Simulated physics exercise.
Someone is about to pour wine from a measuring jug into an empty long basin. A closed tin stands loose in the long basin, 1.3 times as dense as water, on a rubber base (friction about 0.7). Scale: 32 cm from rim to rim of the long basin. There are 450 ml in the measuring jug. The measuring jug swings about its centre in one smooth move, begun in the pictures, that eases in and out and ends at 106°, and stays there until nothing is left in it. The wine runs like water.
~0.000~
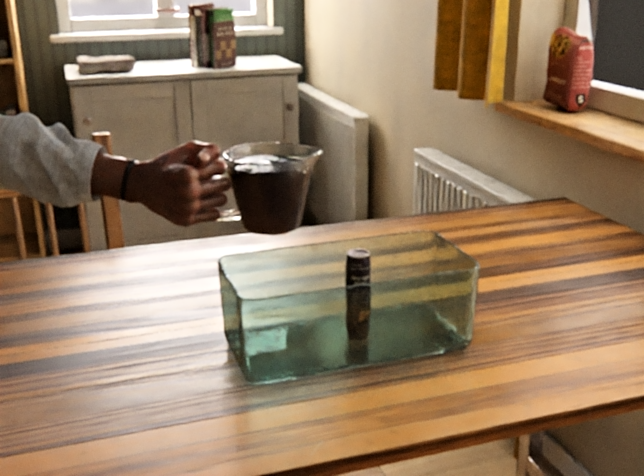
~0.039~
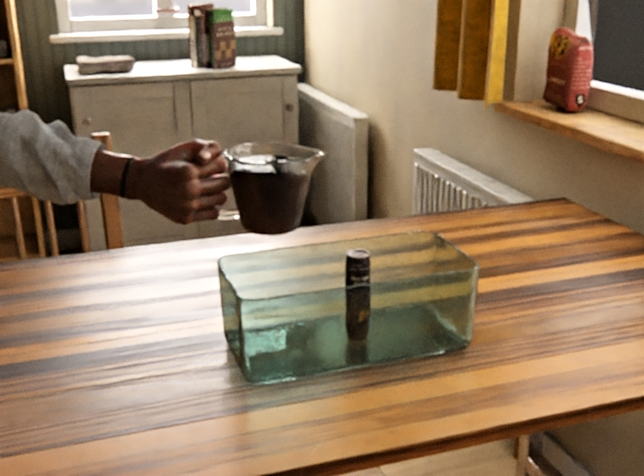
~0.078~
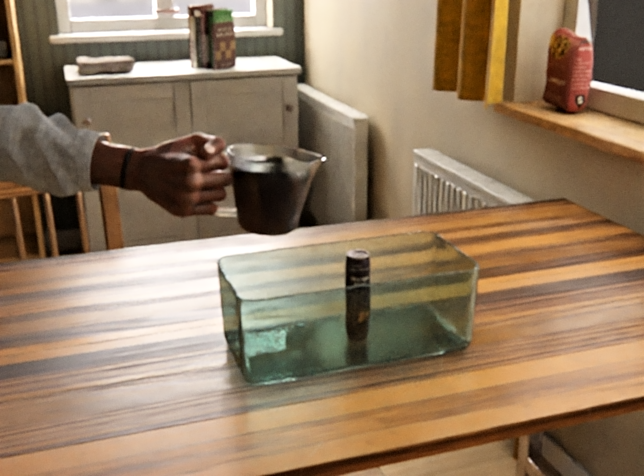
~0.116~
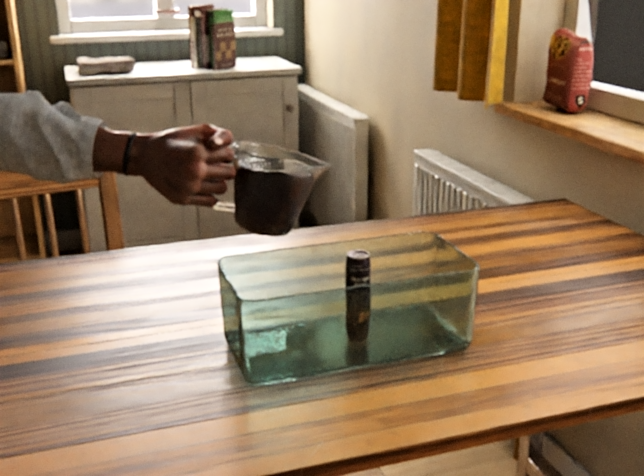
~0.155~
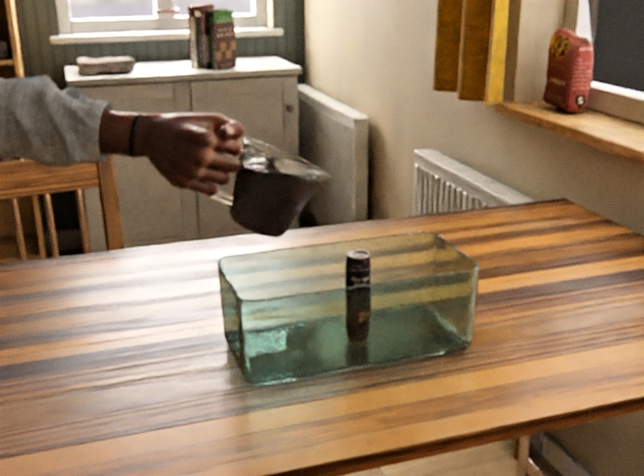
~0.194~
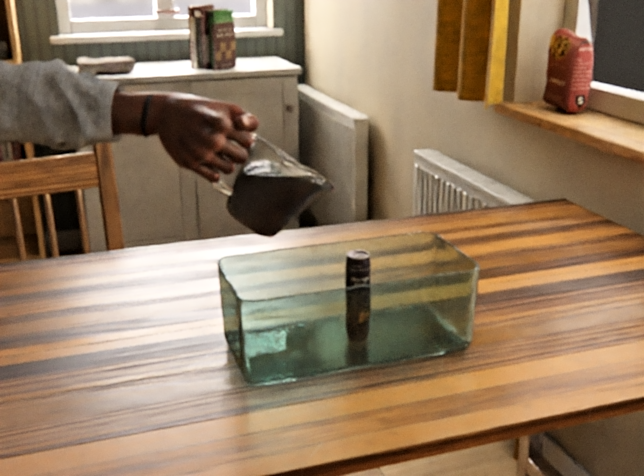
At a striped wooden table, a hand tilting a glass jug of dark liquid rightward above a glass basin holding an upright tin.
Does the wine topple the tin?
The tin remains upright.
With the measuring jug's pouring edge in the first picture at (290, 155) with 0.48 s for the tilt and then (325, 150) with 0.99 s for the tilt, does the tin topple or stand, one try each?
First it stays up; then it remains upright.
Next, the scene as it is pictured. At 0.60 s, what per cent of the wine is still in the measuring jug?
About 3 per cent.
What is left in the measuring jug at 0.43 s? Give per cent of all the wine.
Some 30 per cent.
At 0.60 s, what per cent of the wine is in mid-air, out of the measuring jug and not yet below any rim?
Some 4 per cent.
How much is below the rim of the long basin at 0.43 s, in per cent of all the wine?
Some 46 per cent.
By 0.43 s the tilt is 103° and 30 per cent is still to pour; the tin stands where it began.
By 0.60 s the tilt is 106° and 3 per cent is still to pour; the tin stands where it began.
By 0.78 s the tilt is 106° and 0 per cent is still to pour; the tin stands where it began.
By 0.98 s the tilt is 106° and 0 per cent is still to pour; the tin stands where it began.
At rest the tin stands where it began.
